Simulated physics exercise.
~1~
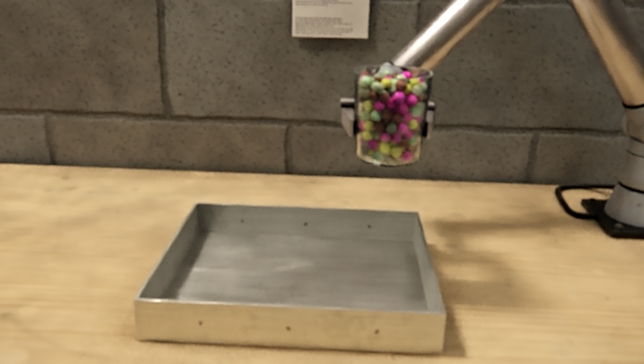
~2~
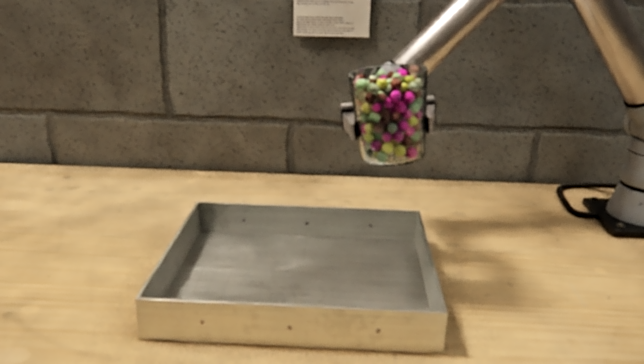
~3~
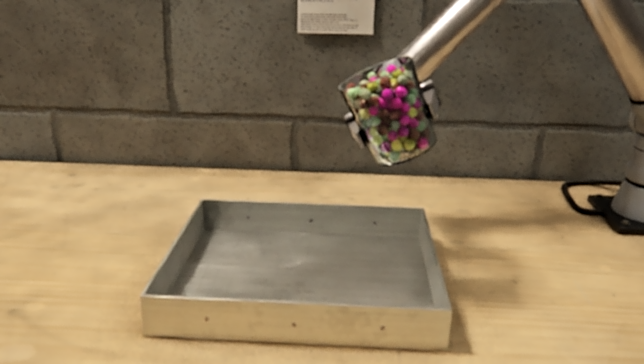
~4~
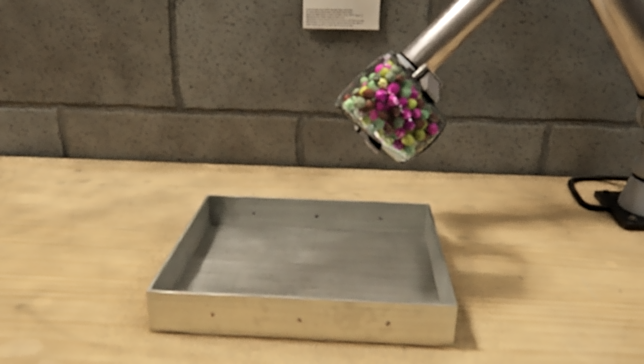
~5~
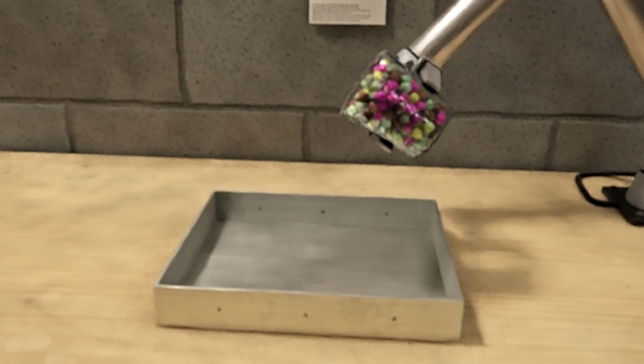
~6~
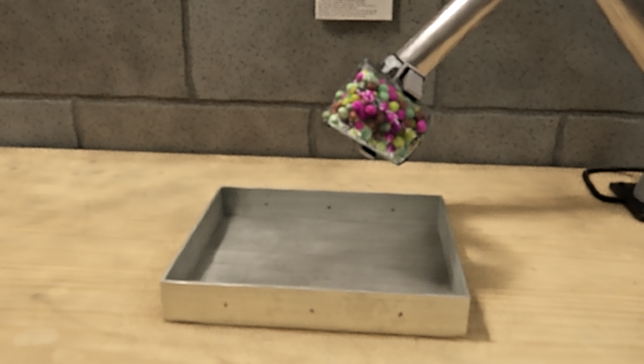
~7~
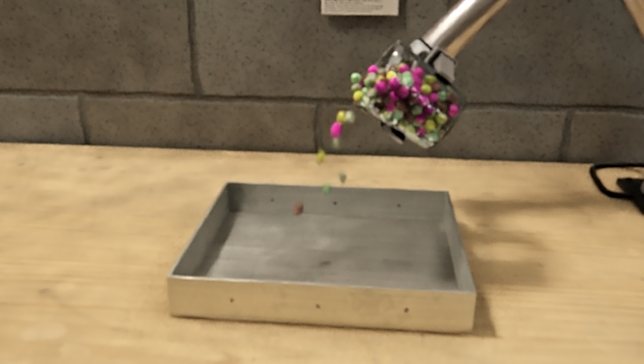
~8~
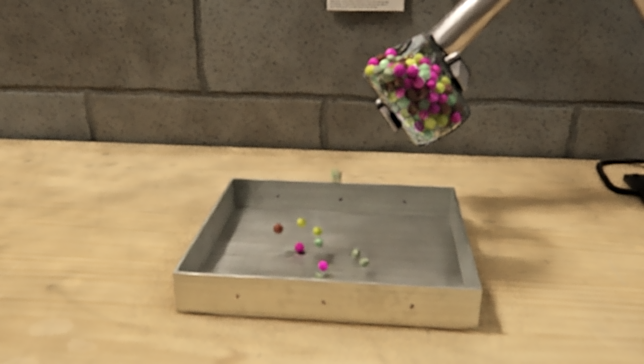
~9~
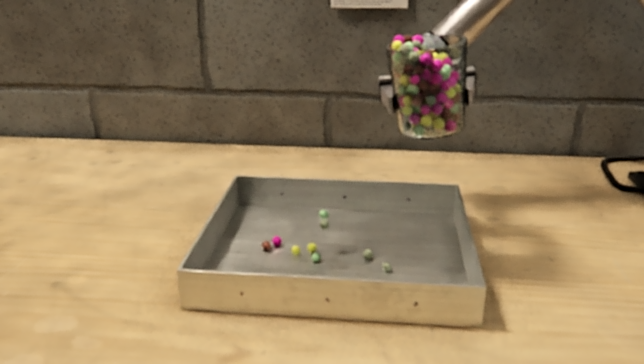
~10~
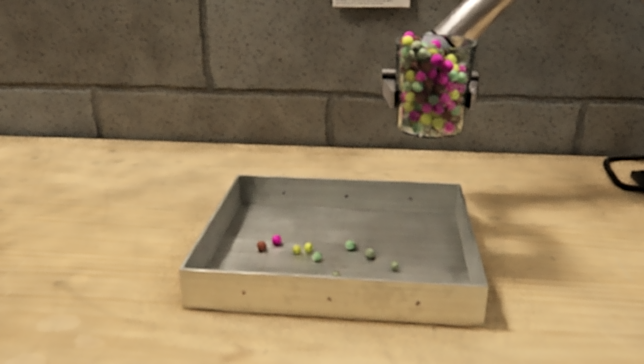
A gripper tilts a clear tumbler, spills a few colourful balls into a tray, and rights it.
